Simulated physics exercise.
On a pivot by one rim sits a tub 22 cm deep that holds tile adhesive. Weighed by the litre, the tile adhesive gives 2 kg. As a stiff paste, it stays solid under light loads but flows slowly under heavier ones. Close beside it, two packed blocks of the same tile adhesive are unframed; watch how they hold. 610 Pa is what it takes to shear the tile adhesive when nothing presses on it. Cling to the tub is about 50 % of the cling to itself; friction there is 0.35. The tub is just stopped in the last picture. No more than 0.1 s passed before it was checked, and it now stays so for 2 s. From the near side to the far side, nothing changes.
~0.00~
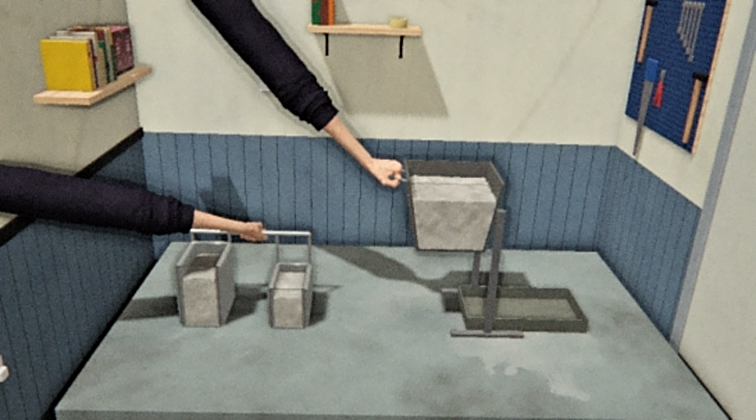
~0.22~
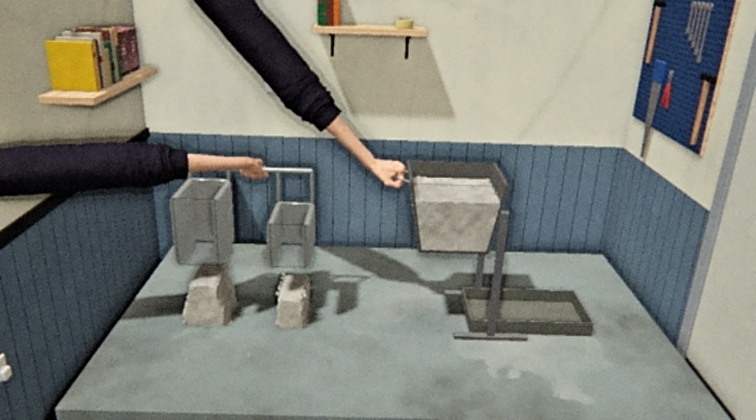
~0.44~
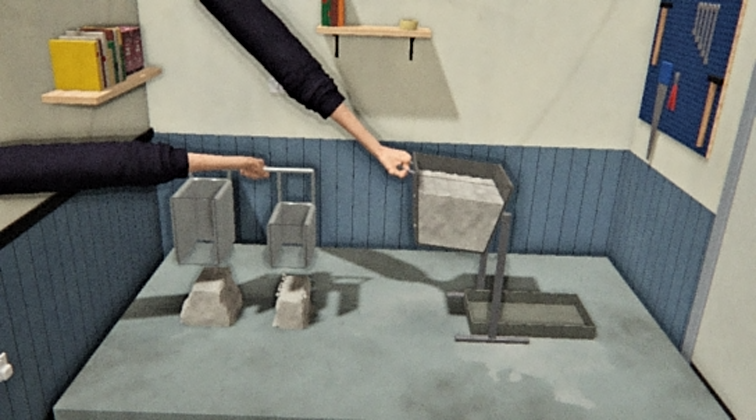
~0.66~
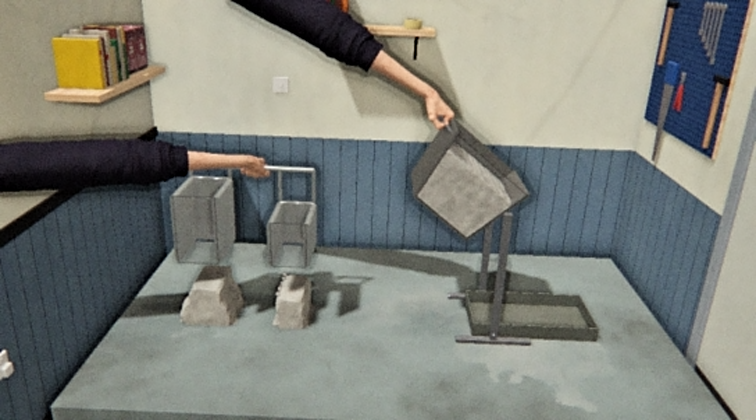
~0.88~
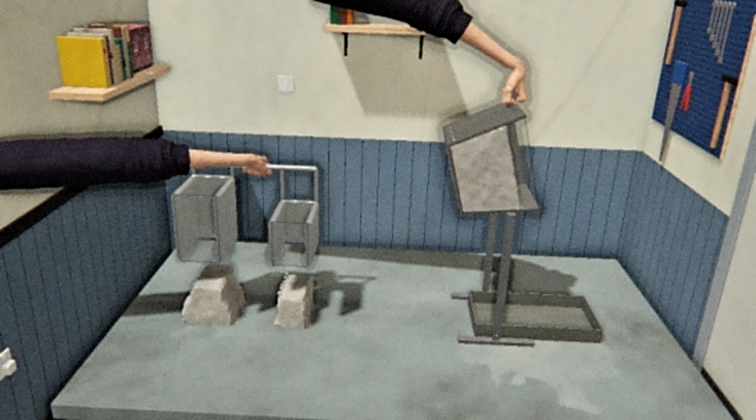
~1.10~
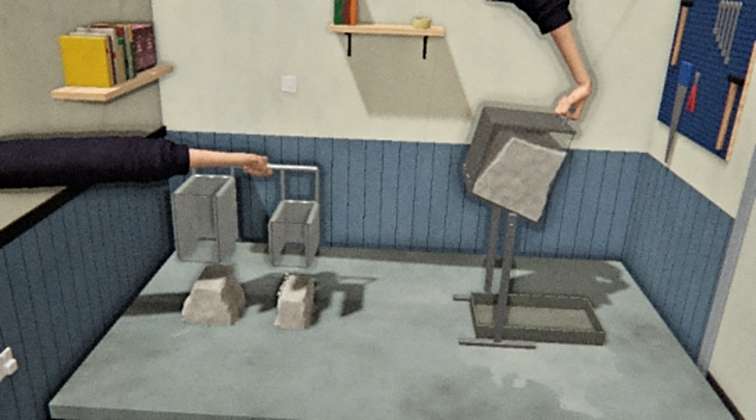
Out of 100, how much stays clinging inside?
0 %.
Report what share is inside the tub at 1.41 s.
I'd say close to 20 %.
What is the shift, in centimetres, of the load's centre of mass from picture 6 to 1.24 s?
Distance: About 11 cm.
After 1.24 s, the tub is at 103 degrees and holds 53 %.
After 1.41 s, the tub is at 103 degrees and holds 20 %.
After 1.58 s, the tub is at 103 degrees and holds 0 %.
After 1.75 s, the tub is at 103 degrees and holds 0 %.
After 3.10 s, at the end, the tub is at 103 degrees and holds 0 %.
